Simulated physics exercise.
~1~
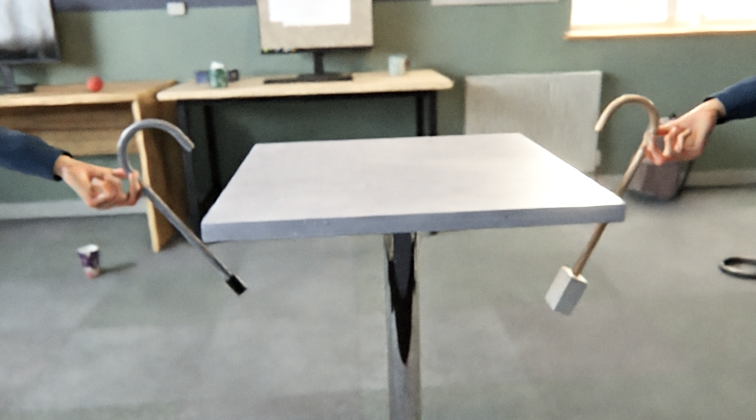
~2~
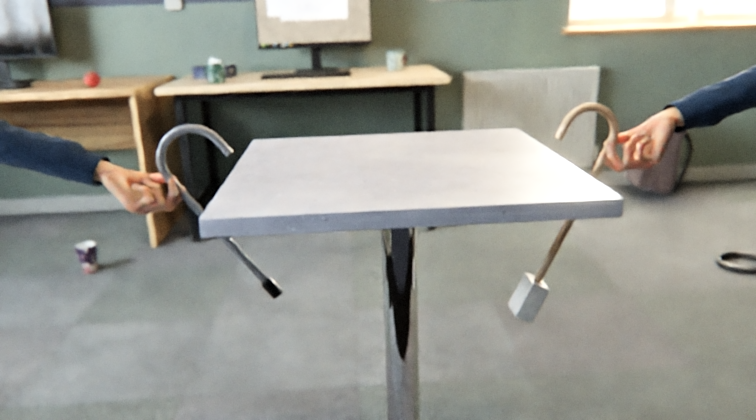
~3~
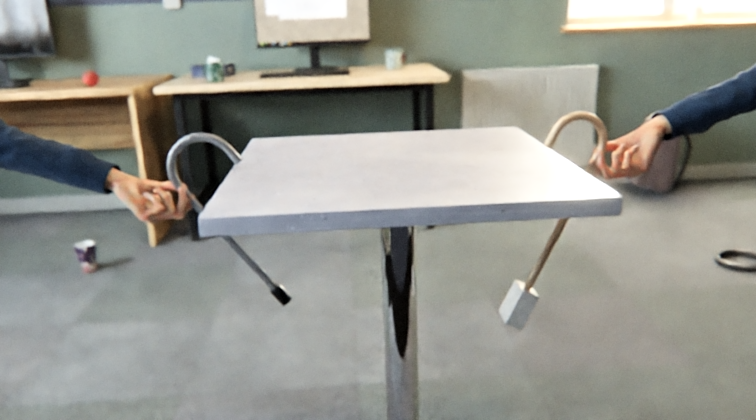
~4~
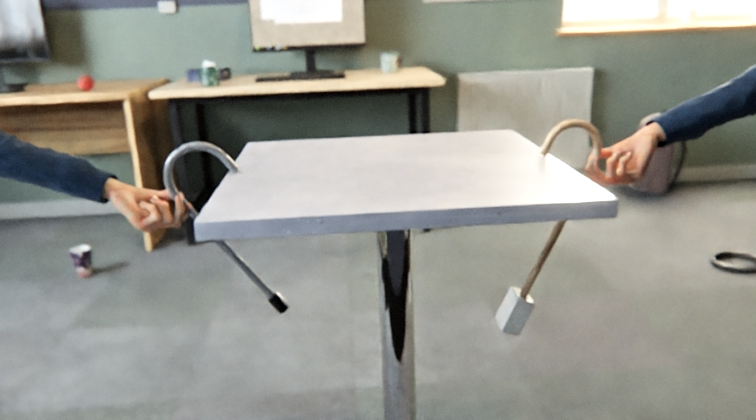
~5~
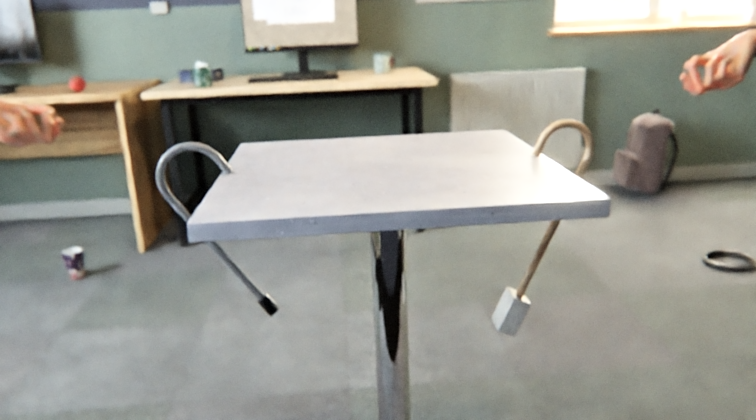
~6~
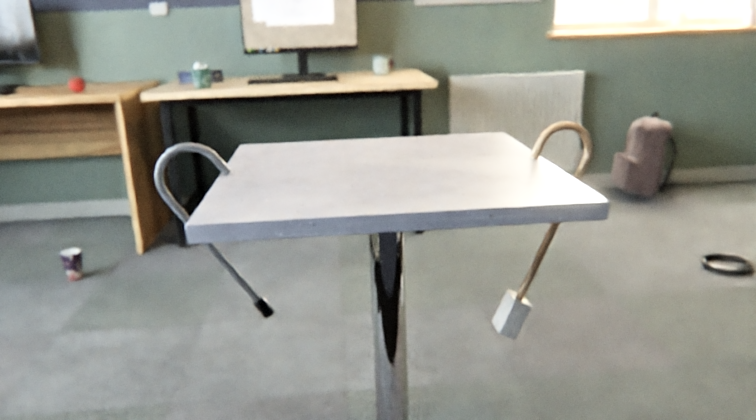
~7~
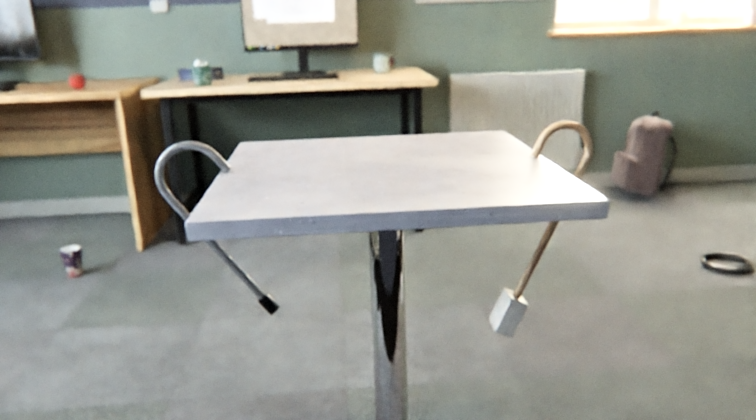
Two hands hook a grey cane and a white brush onto the table, where both stay hanging.
